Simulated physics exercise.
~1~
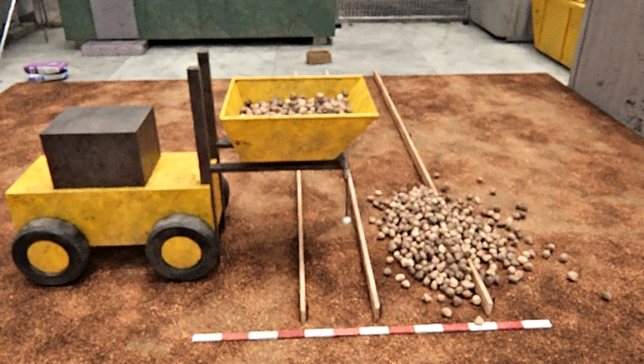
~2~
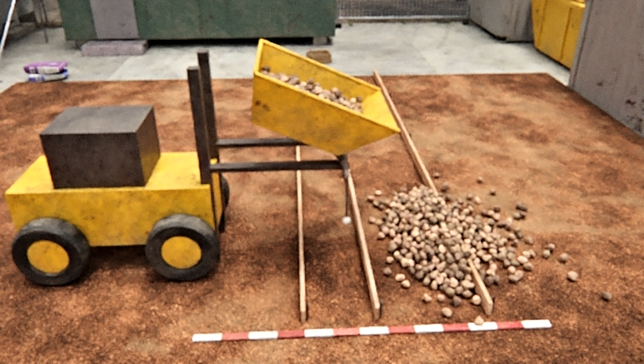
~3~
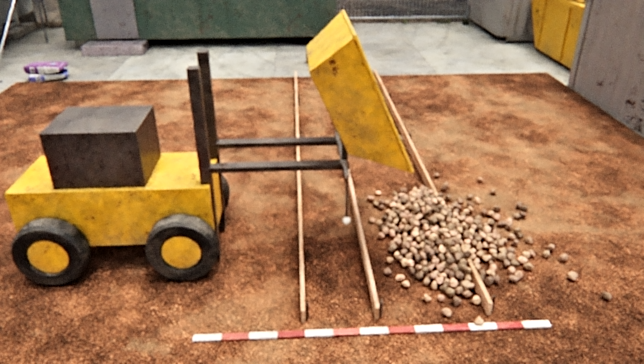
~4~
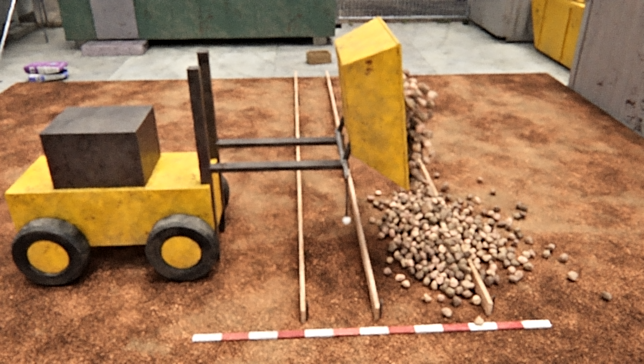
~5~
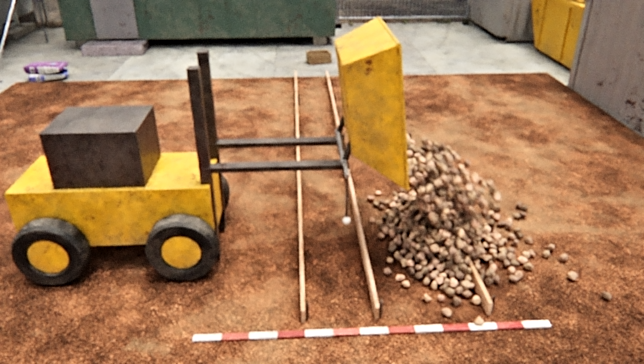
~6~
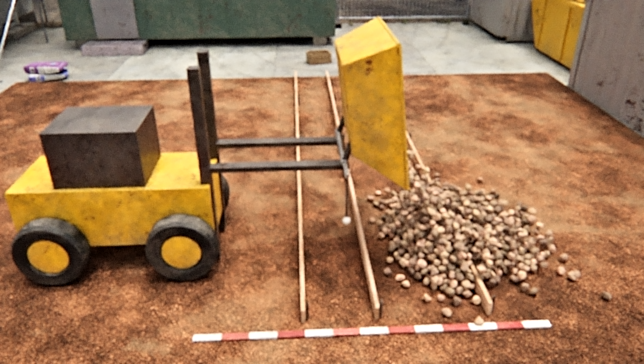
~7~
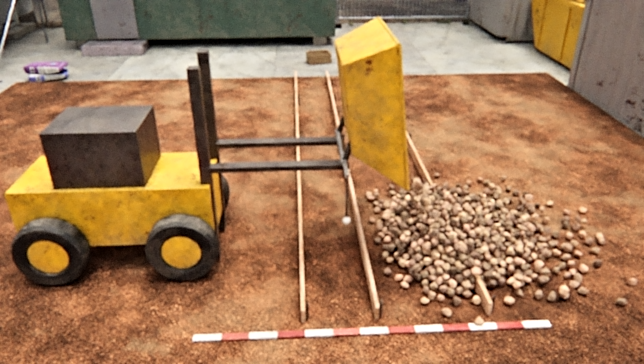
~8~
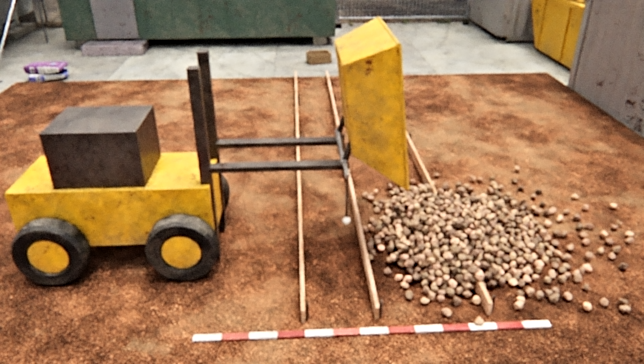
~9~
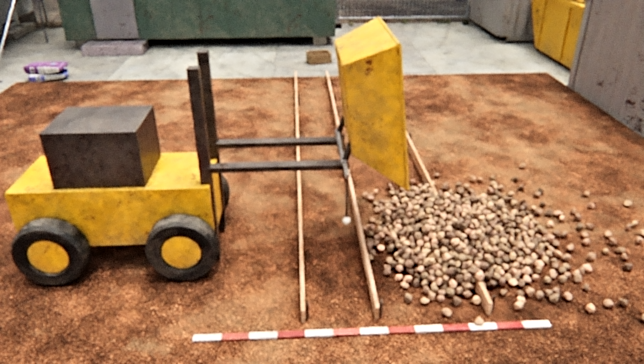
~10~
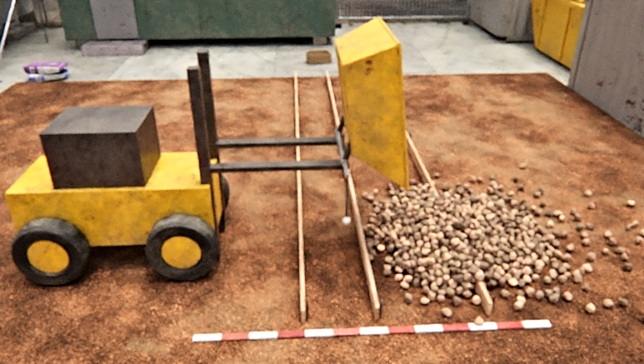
A yellow fork truck tips its skip, dropping stones onto a pile that spreads right.
